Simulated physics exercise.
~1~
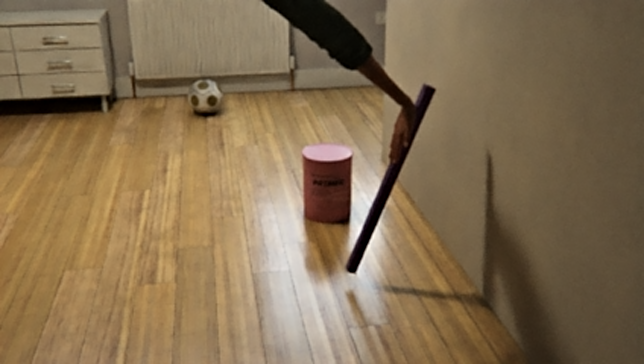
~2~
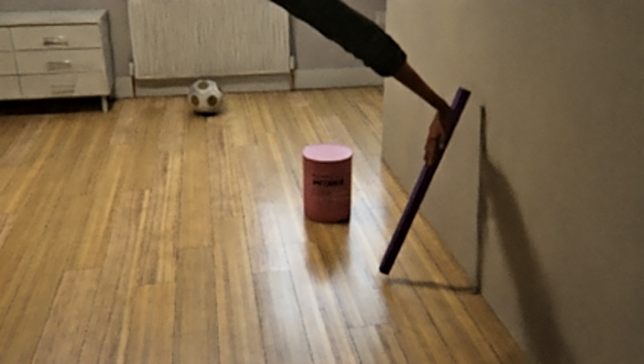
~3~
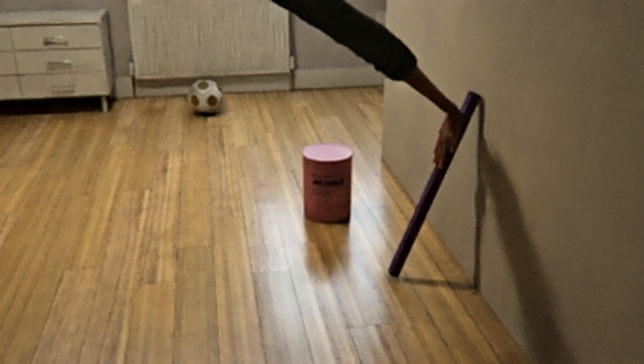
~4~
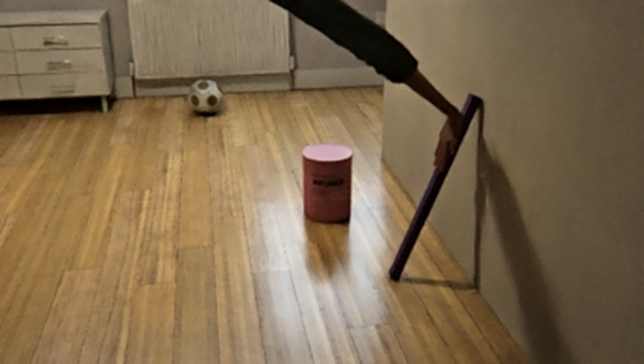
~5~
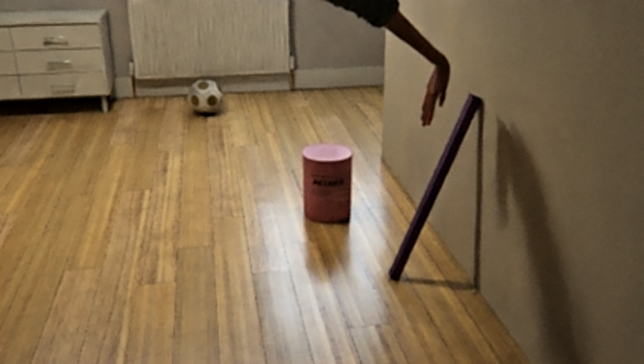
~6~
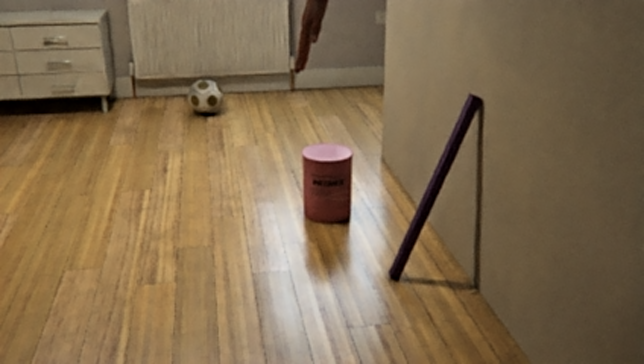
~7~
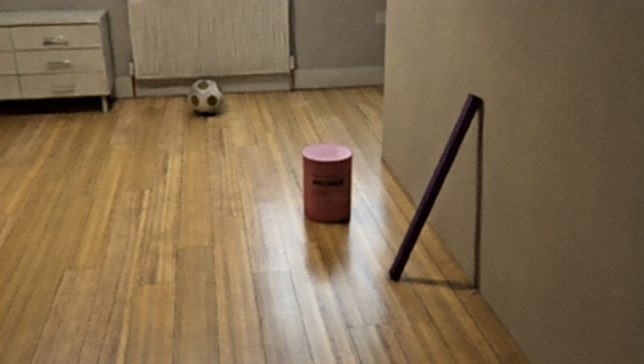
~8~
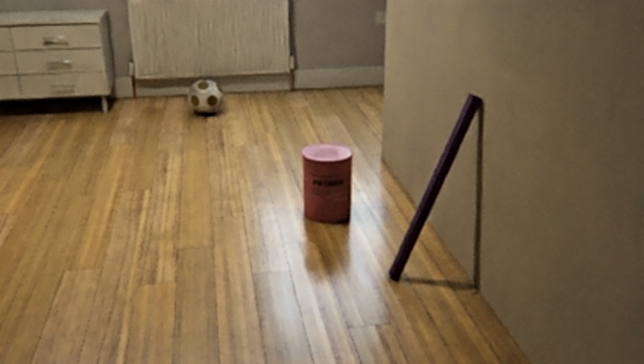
A room with a shiny wooden floor is seen from a fixed, slightly raised view, with a bare wall along the right side. A pink pail stands near the middle, while a black and white ball, a pale radiator and a chest of drawers sit at the back. A dark-sleeved arm reaches in from above, holding a slanted purple pole, and moves it right until its top rests against the wall. The hand lets go, draws back and leaves at the top. The pole stays leaning on the wall, its foot not slipping, and the pail remains in place.
